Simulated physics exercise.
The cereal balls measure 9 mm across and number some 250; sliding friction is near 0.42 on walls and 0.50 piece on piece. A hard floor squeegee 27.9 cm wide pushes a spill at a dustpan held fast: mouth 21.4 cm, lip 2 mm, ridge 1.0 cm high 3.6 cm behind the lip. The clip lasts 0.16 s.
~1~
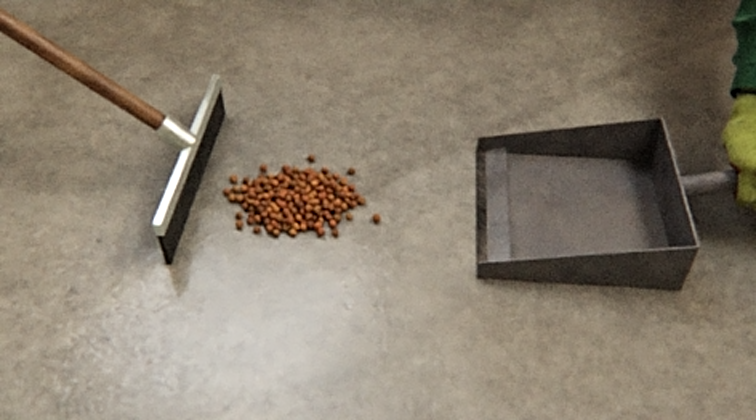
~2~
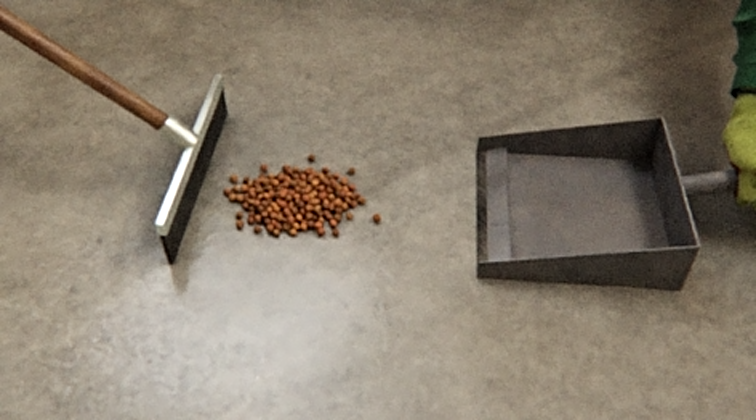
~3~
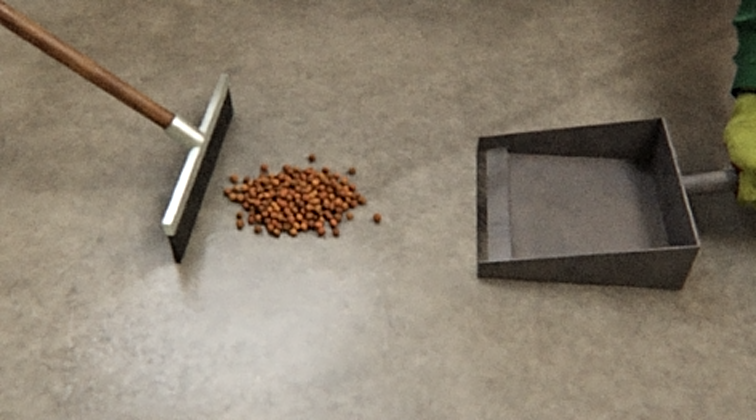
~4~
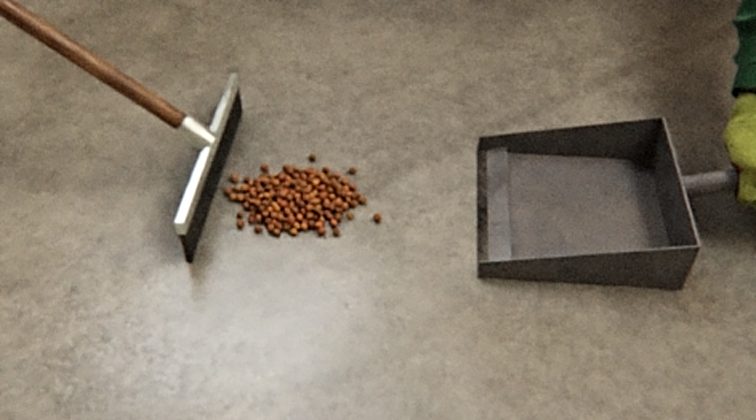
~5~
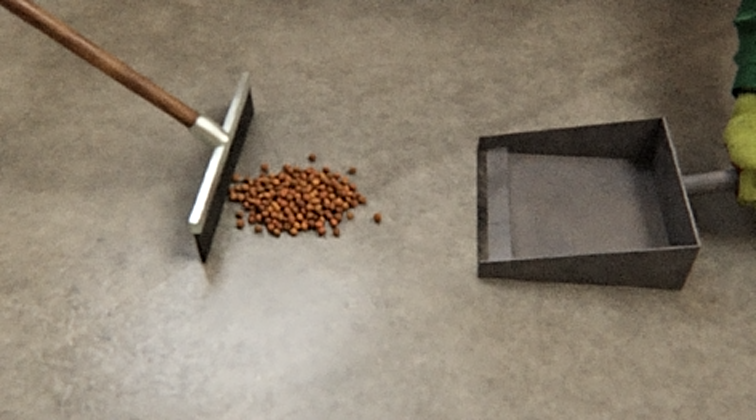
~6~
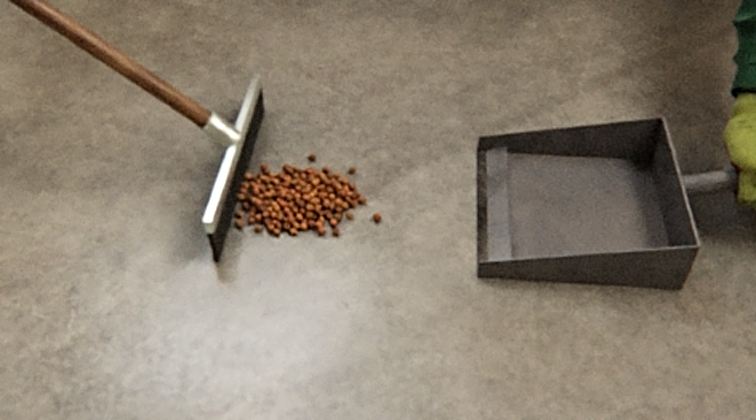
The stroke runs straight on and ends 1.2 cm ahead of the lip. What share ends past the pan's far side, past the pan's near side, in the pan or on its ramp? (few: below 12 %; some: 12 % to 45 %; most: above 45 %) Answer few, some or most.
Far side few, near side few, pan most.
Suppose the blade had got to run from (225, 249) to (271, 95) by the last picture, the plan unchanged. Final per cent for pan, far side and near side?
Pan 55, far 5, near 15.
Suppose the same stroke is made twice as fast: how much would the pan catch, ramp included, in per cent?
Then about 65 per cent.
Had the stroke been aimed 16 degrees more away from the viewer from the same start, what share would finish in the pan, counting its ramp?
In that case some 25 per cent.
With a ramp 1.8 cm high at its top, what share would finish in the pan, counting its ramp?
Then about 55 per cent.
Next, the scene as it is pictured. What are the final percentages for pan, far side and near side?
Far side 5, near side 5, pan 60.
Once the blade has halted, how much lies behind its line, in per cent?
About 5 per cent.
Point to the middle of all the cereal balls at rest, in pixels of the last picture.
At about (488, 194).
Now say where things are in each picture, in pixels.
In the first frame, blade from (160, 230) to (217, 83), moved 0.0 cm, 0 of the pieces shifted so far; middle of the pieces at (300, 194); pan at (586, 216).
In the second frame, blade from (162, 229) to (219, 83), moved 0.2 cm, 0 of the pieces shifted so far; middle of the pieces at (300, 194).
In the third frame, blade from (170, 229) to (225, 83), moved 1.0 cm, 0 of the pieces shifted so far; middle of the pieces at (300, 194).
In the fourth frame, blade from (181, 228) to (235, 82), moved 2.2 cm, 0 of the pieces shifted so far; middle of the pieces at (301, 194).
In the fifth frame, blade from (196, 227) to (247, 82), moved 3.8 cm, 1 of the pieces shifted so far; middle of the pieces at (301, 193).
In the sixth frame, blade from (210, 227) to (258, 81), moved 5.3 cm, 20 of the pieces shifted so far; middle of the pieces at (300, 193); pan at (587, 215).
Then, 0.29 s after the last picture, middle of the blade 16 cm from the lip; 0 % over the lip, far side 0 %, near side 0 %.
Then, 0.49 s after the last picture, middle of the blade 7 cm from the lip; 0 % over the lip, far side 5 %, near side 5 %.
Then, 0.80 s after the last picture, middle of the blade 1 cm from the lip; 60 % over the lip, far side 5 %, near side 5 %.
In the end, far side 5 %, near side 5 %, pan 60 %, in front of the lip or behind the blade 30 %.
